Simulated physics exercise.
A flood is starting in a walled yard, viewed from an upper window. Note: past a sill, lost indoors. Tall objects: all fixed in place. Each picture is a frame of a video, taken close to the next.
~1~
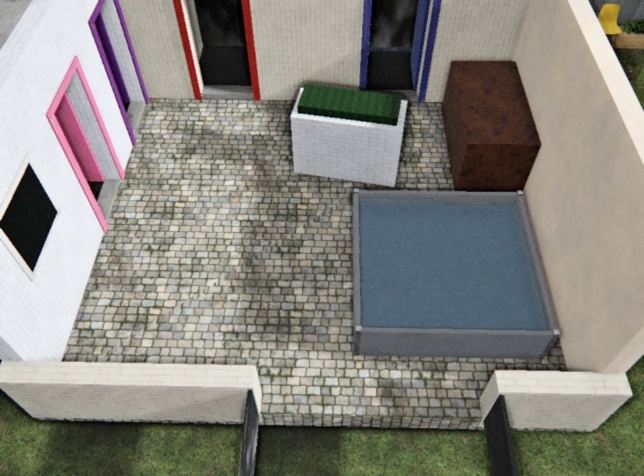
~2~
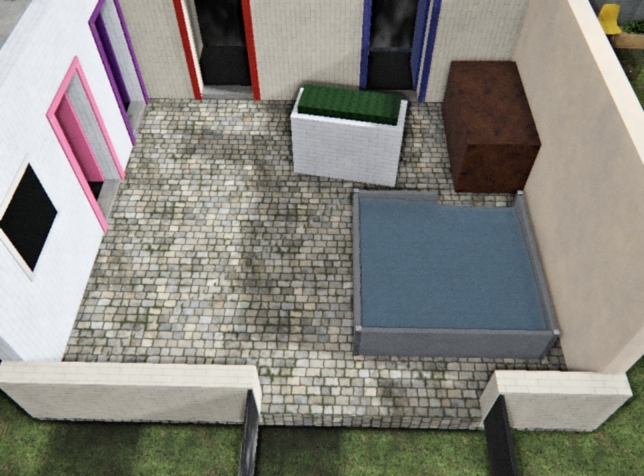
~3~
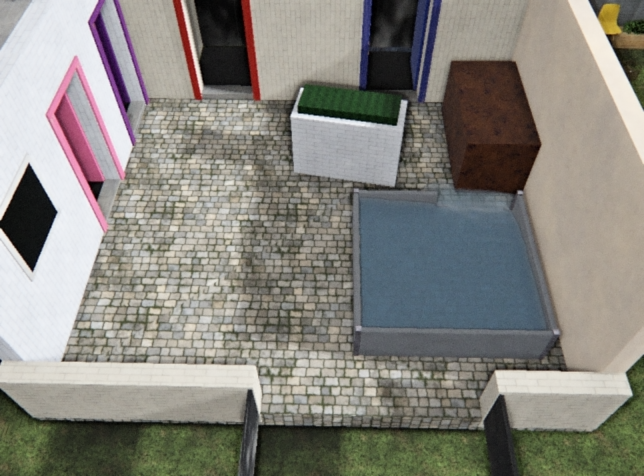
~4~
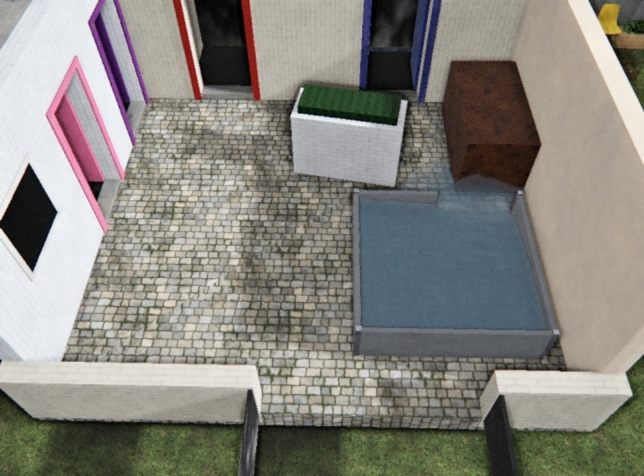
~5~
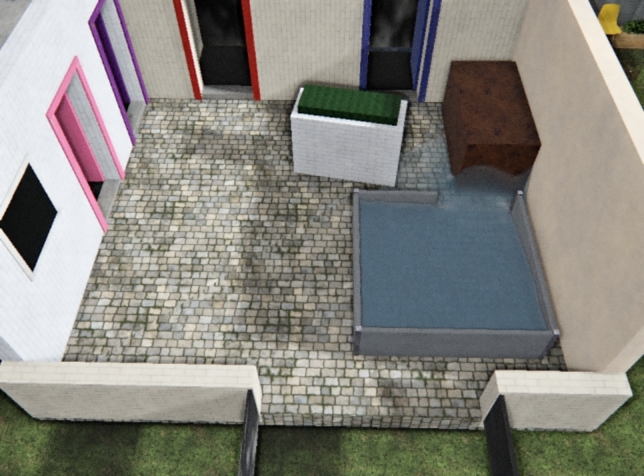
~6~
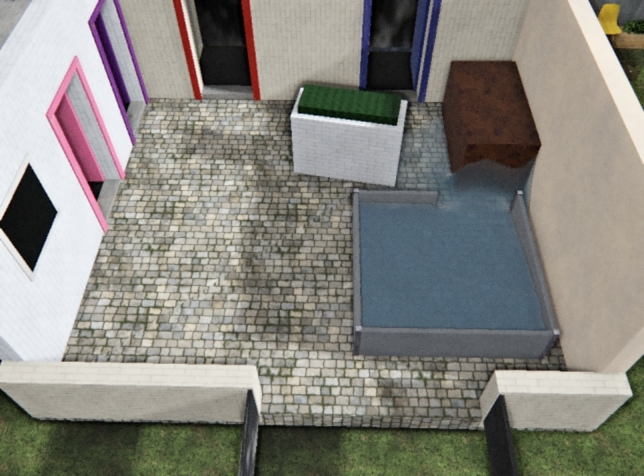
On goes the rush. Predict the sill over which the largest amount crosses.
I would say the blue sill.
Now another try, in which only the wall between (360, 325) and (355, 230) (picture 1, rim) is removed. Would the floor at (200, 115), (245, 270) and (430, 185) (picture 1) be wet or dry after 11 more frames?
Going through them one by one, I'd call them spared, sodden and spared.
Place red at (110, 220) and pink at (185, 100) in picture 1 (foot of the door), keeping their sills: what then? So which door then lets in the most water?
I'd go with the blue-painted one.
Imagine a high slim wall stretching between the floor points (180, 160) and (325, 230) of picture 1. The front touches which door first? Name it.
First comes the blue-painted one.
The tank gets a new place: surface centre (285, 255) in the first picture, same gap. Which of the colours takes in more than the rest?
The one in pink.
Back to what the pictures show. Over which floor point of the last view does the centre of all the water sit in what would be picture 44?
At roughly (382, 241).
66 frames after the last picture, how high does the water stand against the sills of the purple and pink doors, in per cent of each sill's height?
I'd say around 50 and 180 in a hundred.
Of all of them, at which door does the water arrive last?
Answer: The purple-painted one.
A moment on, water covers 15 % of the floor; red door not reached, blue door a trickle in, purple door not reached, pink door not reached.
Next, water covers 25 % of the floor; red door not reached, blue door some in, purple door not reached, pink door not reached.
Then, water covers 50 % of the floor; red door wet at the sill, nothing in, blue door a lot in, purple door not reached, pink door not reached.
Later, water covers 85 % of the floor; red door wet at the sill, nothing in, blue door a lot in, purple door wet at the sill, nothing in, pink door some in.
In the end, water covers 95 % of the floor; red door wet at the sill, nothing in, blue door a lot in, purple door wet at the sill, nothing in, pink door some in; the blue door has let in the most.
